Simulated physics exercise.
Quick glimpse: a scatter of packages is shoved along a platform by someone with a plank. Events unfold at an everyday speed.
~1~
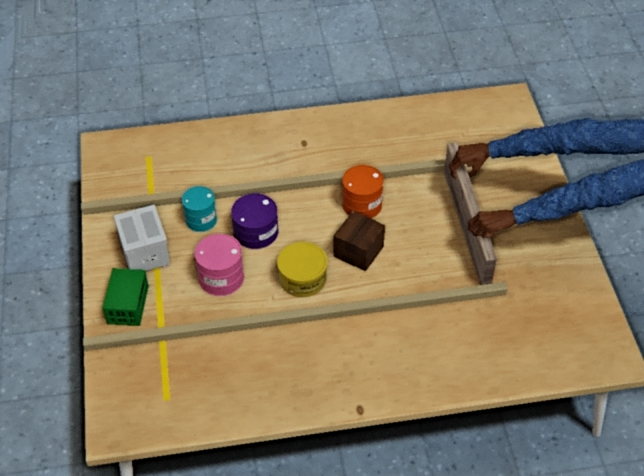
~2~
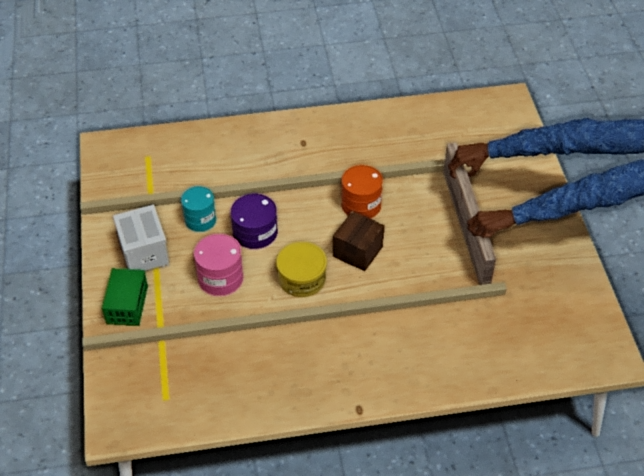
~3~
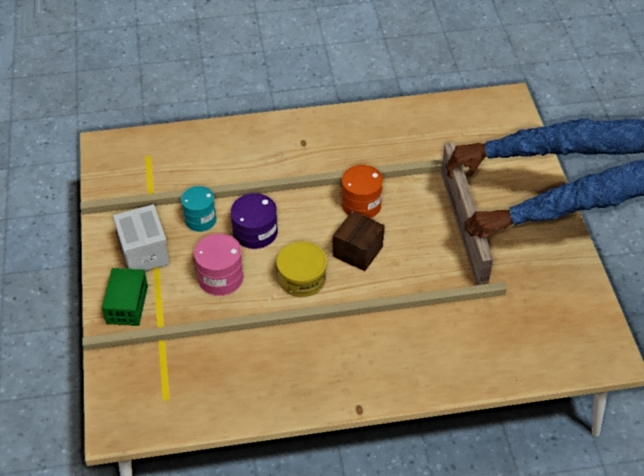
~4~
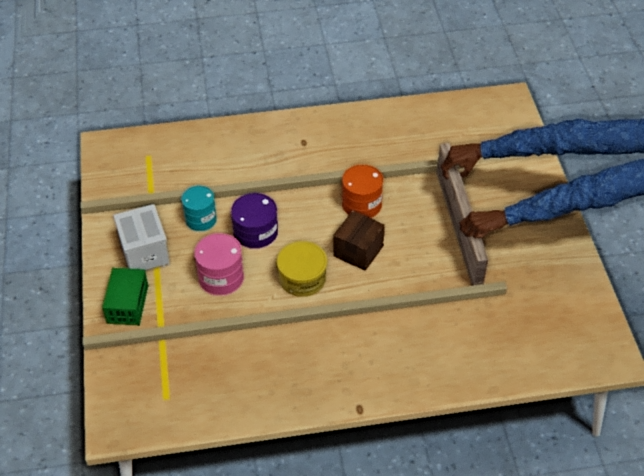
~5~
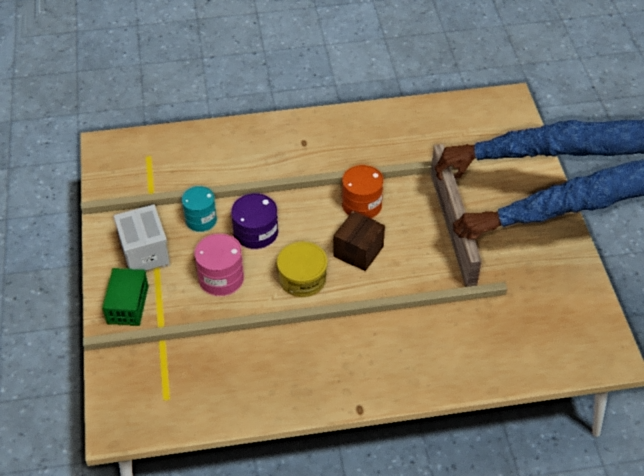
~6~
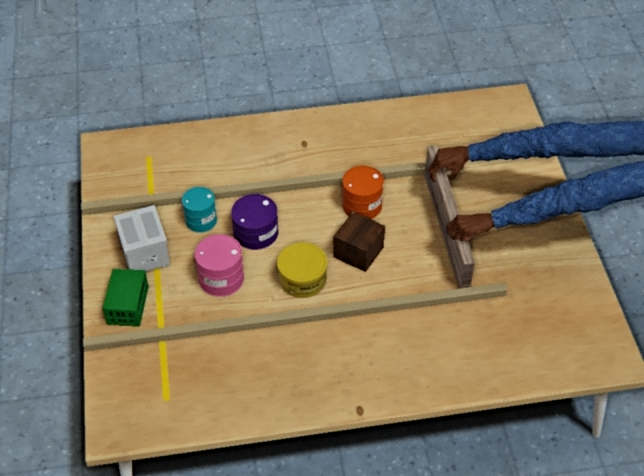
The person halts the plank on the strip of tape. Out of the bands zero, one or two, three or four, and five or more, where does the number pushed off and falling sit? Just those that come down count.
The tally of those that come down is below three but not nil.
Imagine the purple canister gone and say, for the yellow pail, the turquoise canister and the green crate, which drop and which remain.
The yellow pail remains in place while the turquoise canister remains in place, and the green crate falls away.
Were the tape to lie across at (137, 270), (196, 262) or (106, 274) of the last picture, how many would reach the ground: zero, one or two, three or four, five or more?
Place one: 3 or 4; place two: None; place three: At least five.
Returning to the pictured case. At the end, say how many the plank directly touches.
The count is 3.
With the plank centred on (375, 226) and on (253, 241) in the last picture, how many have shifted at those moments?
So 2, and at the other place 6.
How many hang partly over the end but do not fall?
2 overhanging.
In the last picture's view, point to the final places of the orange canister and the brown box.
The orange canister ends at (132, 222) and the brown box at (137, 264).
Soon after, none off yet; green crate at rest near (126, 297); white tote at rest near (143, 241); turquoise canister at rest near (200, 210).
Then, none off yet; green crate at rest near (126, 297); white tote at rest near (143, 241); turquoise canister moving near (197, 209).
Further on, none off yet; green crate moved a little near (115, 301); white tote moved about its own width near (107, 247); turquoise canister moved about its own width near (153, 208).
By the end, the number that fall off is one or two; fallen, white tote and green crate.
